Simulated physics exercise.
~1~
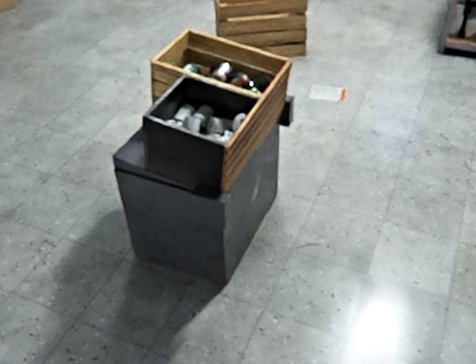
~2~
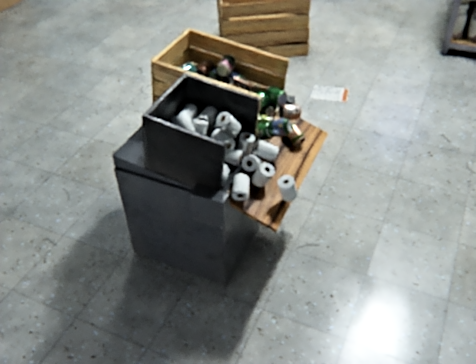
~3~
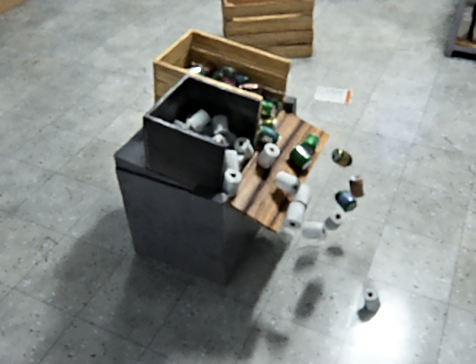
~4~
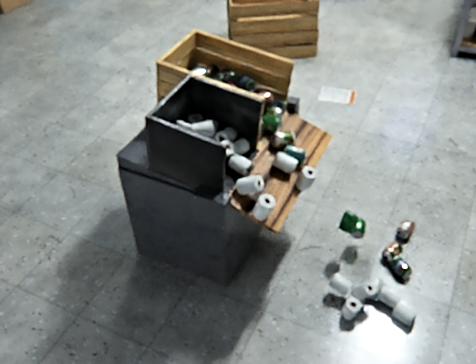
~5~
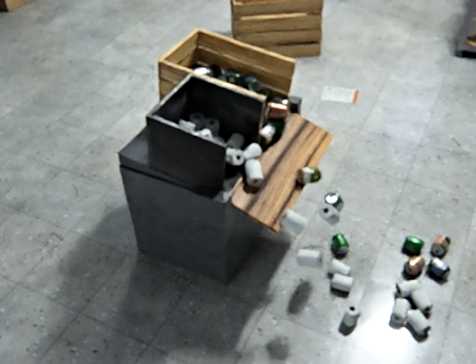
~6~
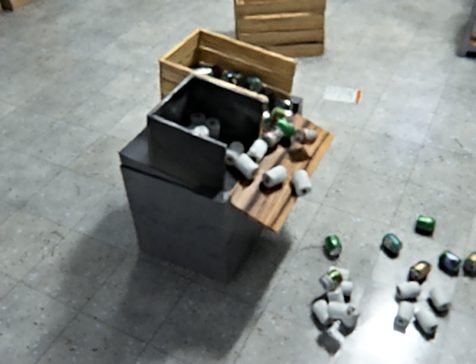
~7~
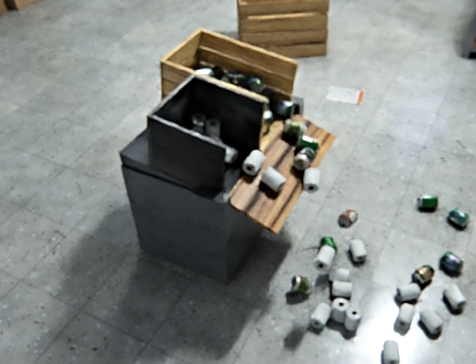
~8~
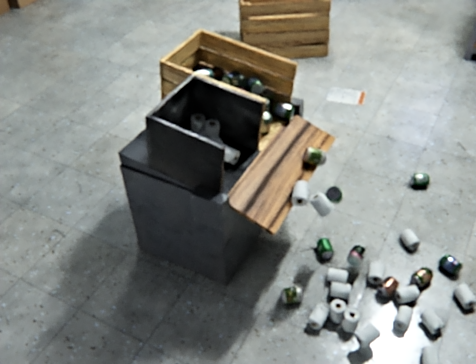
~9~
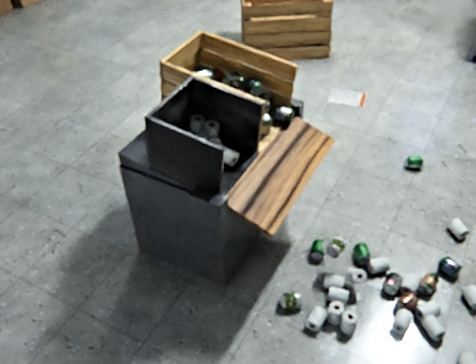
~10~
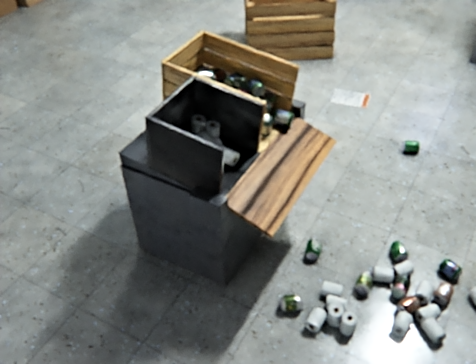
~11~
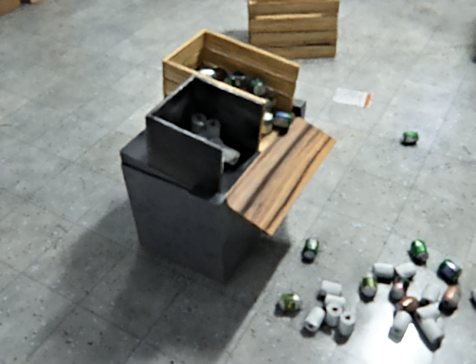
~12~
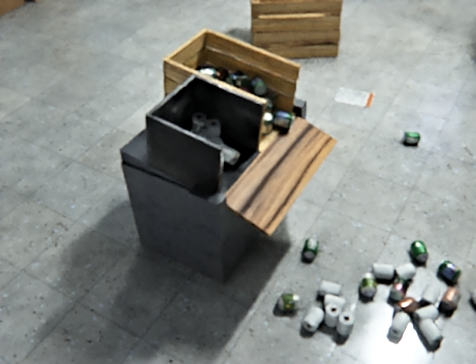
At the start, a black bin of white paper rolls and a wooden crate of mini cans sit side by side on a dark grey block, their right side closed by a wooden flap. The flap swings down to the right, and rolls and cans spill onto it. The first few tumble off its lower edge to the tiled floor, and more follow, some rolling away to the right. The flow then thins until the flap is bare. One green can rolls farther off and stops alone. It ends with a scattered pile on the floor, while some cans and rolls remain inside.
